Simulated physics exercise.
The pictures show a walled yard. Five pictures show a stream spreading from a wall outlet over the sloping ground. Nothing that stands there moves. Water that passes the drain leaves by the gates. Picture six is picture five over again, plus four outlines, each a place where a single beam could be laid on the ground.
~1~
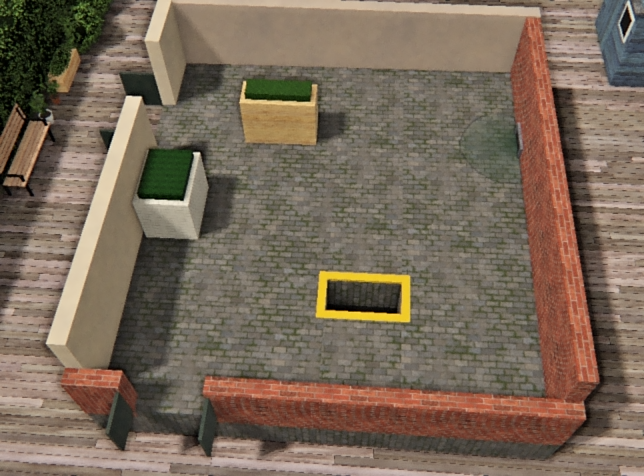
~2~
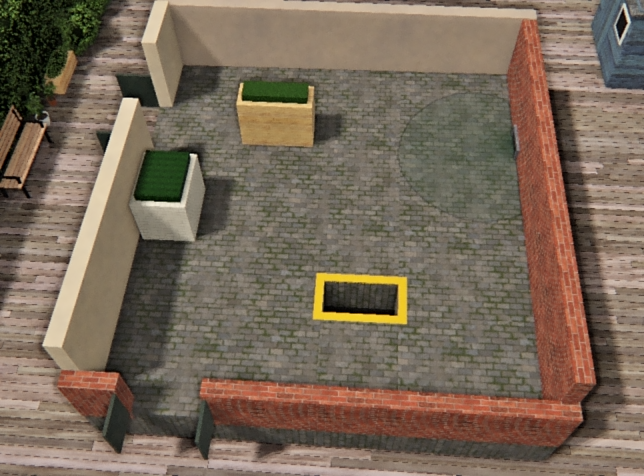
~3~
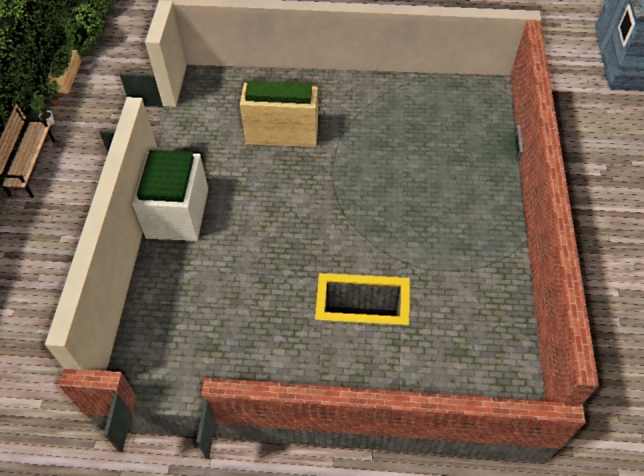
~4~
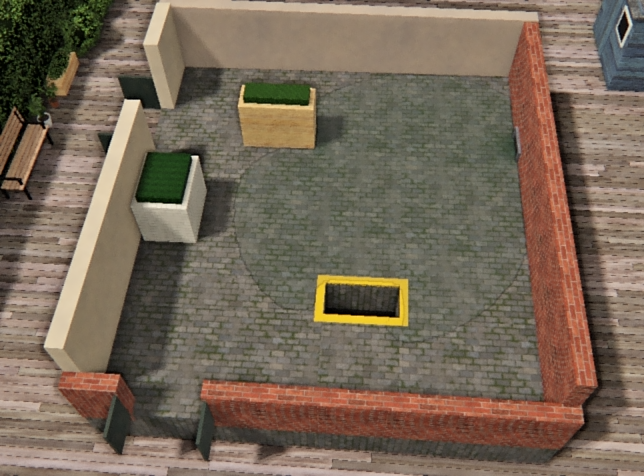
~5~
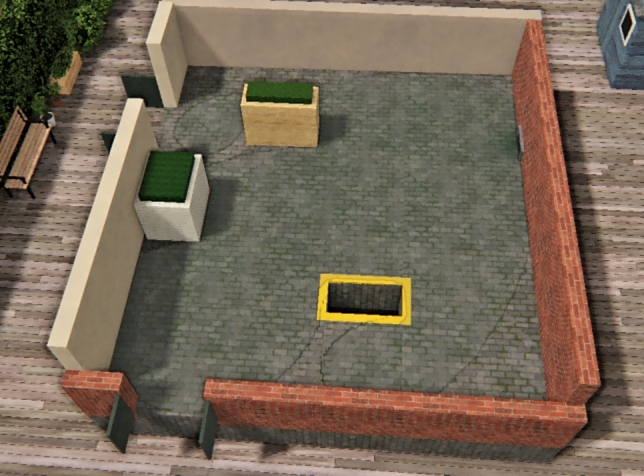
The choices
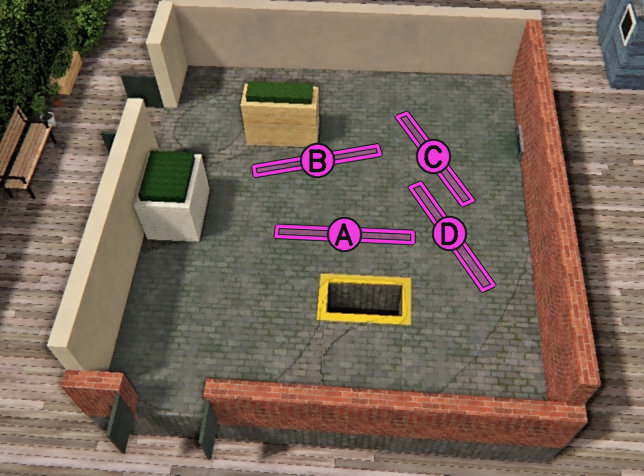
A walled yard darkens with water spreading from the right wall around the yellow gully.
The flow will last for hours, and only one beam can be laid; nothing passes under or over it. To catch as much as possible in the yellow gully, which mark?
I would pick place B.
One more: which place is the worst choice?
That is place D.
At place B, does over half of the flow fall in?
No.
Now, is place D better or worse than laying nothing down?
It is worse.
On the marked copy, A from (276, 231) to (412, 237); B from (254, 170) to (378, 150); C from (402, 115) to (467, 202); D from (415, 185) to (488, 287).
With A, about 14 % of the stream runs into the yellow gully, about 86 % out by the gates.
With B, about 24 % of the stream runs into the yellow gully, about 76 % out by the gates.
With C, about 11 % of the stream runs into the yellow gully, about 89 % out by the gates.
With D, about 2 % of the stream runs into the yellow gully, about 97 % out by the gates.
